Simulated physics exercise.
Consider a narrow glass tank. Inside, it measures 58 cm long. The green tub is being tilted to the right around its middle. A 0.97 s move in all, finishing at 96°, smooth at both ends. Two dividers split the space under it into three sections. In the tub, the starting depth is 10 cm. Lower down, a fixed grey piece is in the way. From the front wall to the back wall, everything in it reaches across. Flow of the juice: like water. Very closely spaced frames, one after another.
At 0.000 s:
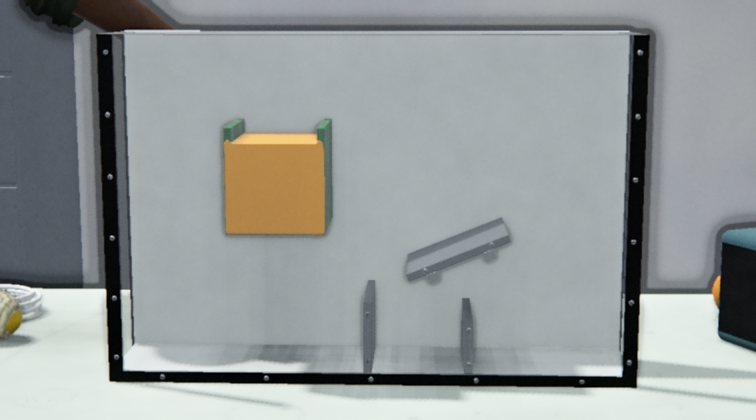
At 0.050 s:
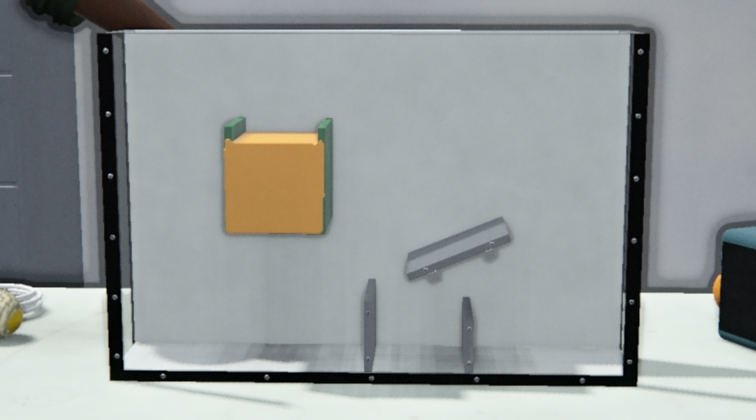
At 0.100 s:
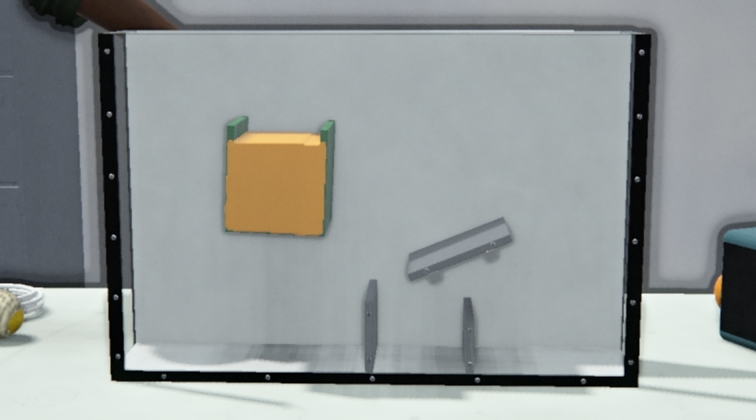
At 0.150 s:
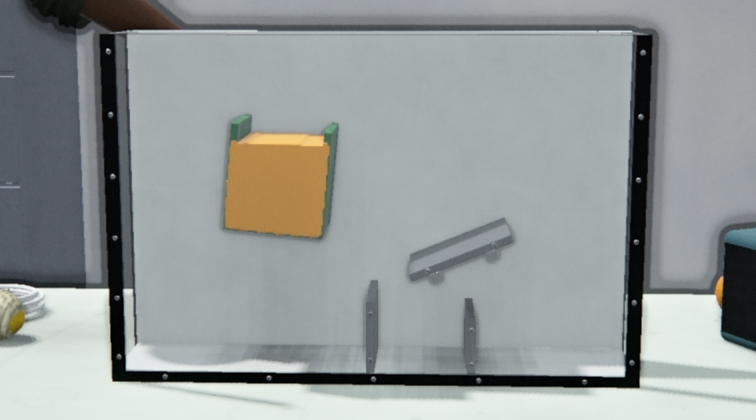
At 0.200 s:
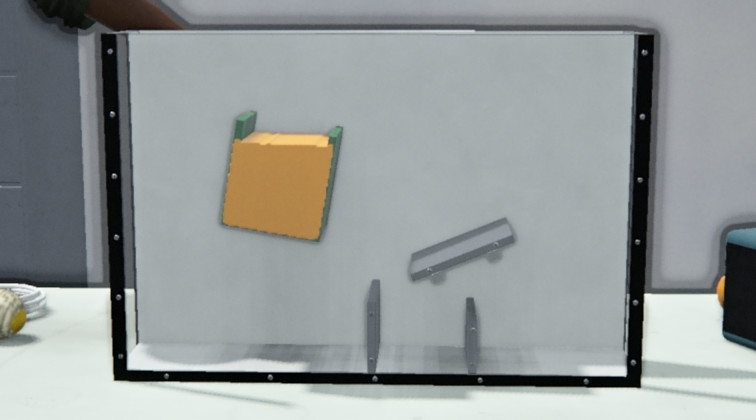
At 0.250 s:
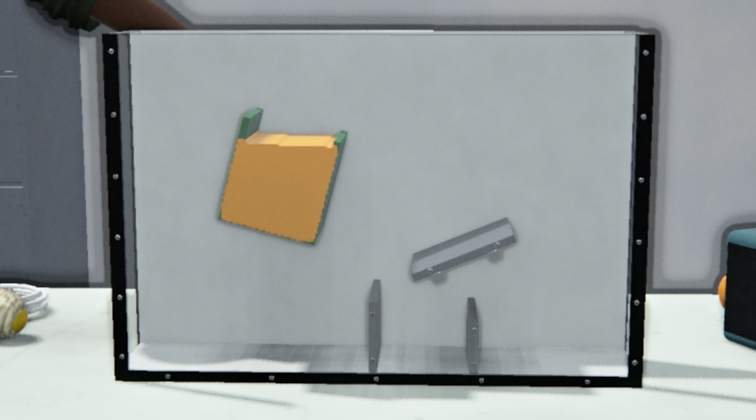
To begin with, a green tub of orange juice sits upright in a narrow glass tank, above a slanted grey ramp and two upright dividers. The tub then tilts gradually to the right, slightly at first and then further, its right rim dipping while the juice remains inside.
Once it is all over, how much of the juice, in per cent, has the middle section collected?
The middle section collects roughly 65 percent of it.
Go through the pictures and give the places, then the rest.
In the first picture, turned 0° so far; the right rim is at (321, 130); the highest juice is at (285, 146); divider tops at (368, 304) and (469, 323).
In the second picture, turned 1° so far; the right rim is at (321, 130); the highest juice is at (285, 145).
In the third picture, turned 3° so far; the right rim is at (324, 132); the highest juice is at (255, 145).
In the fourth picture, turned 6° so far; the right rim is at (328, 135); the highest juice is at (256, 145).
In the fifth picture, turned 10° so far; the right rim is at (332, 138); the highest juice is at (243, 145).
In the sixth picture, turned 15° so far; the right rim is at (337, 144); the highest juice is at (250, 146).
Then, 0.44 s in, hardly anything has reached the bottom yet.
Then, 0.68 s in, 8 per cent is down, the largest part in the middle section.
Then, 0.99 s in, 60 per cent is down, the largest part in the middle section.
Finally, the split from left to right is 7, 63 and 30 per cent.
